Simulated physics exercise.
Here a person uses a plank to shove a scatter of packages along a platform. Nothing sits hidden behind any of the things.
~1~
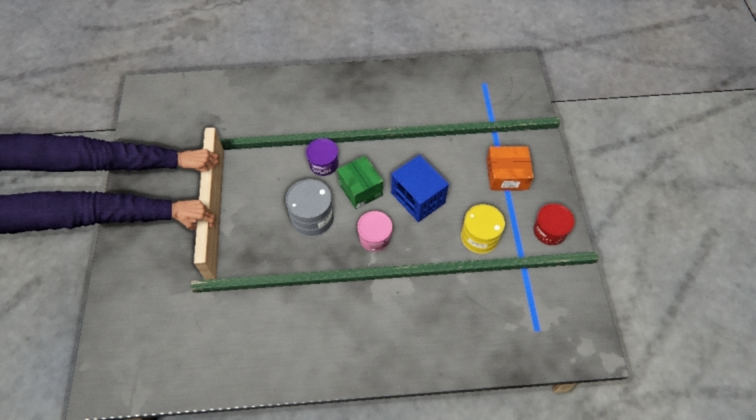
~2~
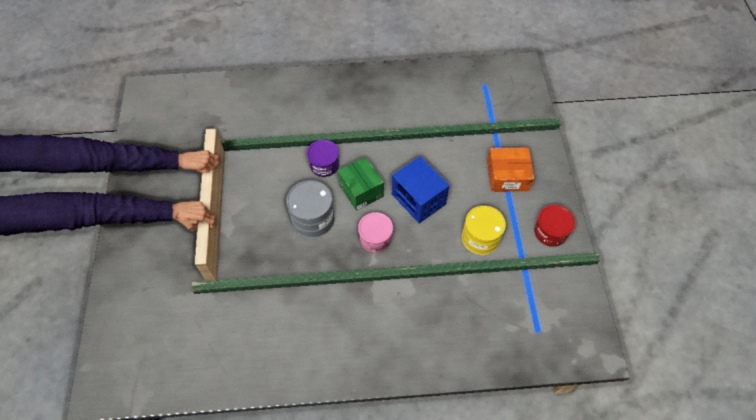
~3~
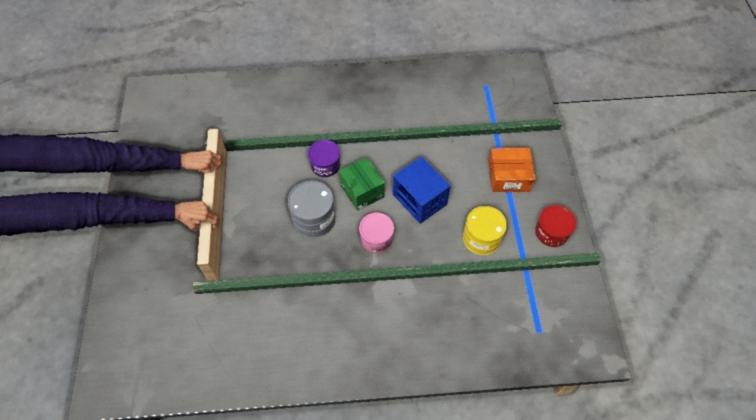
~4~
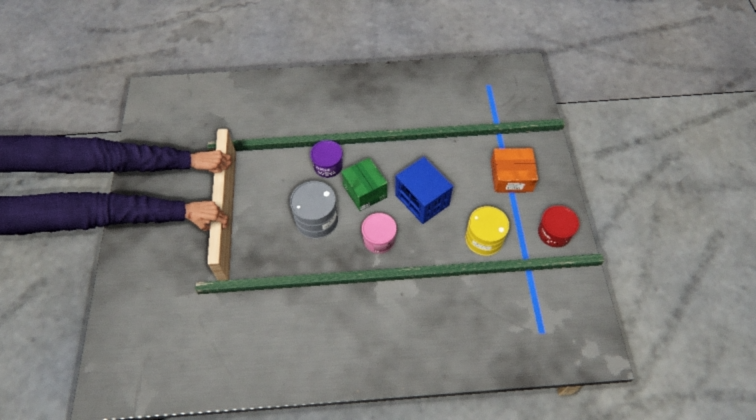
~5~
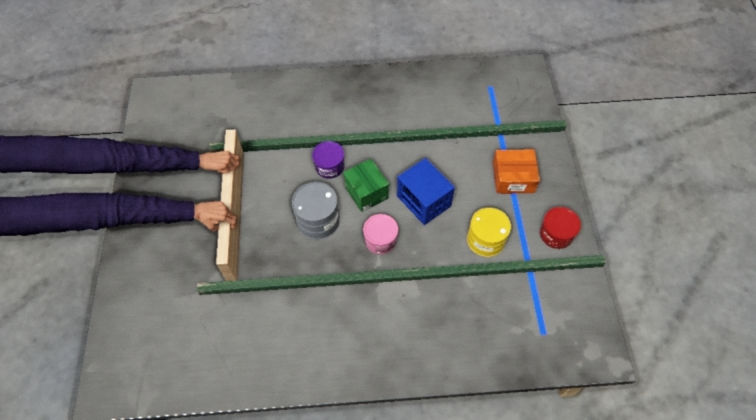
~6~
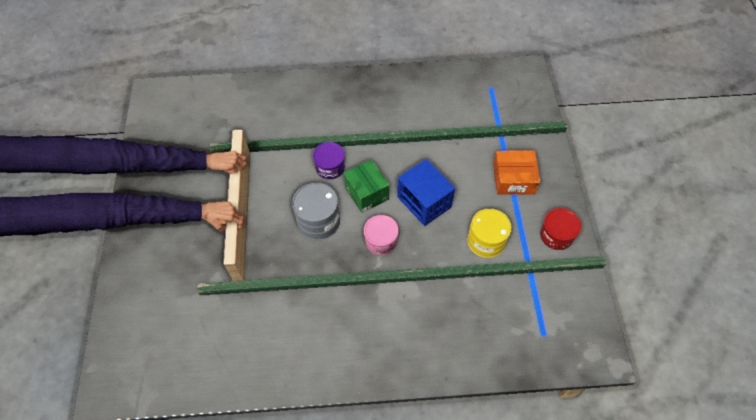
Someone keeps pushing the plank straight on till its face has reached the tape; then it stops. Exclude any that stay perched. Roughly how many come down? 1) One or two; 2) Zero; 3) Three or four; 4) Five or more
One or two (1).
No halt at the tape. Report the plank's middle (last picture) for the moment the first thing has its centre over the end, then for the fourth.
It sits near (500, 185), and then near (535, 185).
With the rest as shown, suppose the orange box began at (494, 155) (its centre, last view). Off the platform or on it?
It is safe.
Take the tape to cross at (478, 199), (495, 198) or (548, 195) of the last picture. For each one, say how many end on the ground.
Respectively 0, 0 and 4.
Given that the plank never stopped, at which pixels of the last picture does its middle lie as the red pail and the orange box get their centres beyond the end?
Its middle is about (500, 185) and about (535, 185).
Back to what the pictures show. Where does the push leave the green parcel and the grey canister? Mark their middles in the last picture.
Taking them in turn, first comes (529, 172), then (543, 206).
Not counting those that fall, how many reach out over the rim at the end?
Count of overhanging things: 2.
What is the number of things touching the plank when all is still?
4 are in contact with it.
A little later, none off yet; red pail at rest near (560, 230); orange box at rest near (516, 173); yellow canister at rest near (489, 233).
Next, none off yet; red pail at rest near (560, 230); orange box at rest near (517, 172); yellow canister moving near (490, 234).
When it is over, the number that fall off is one or two; down, red pail.
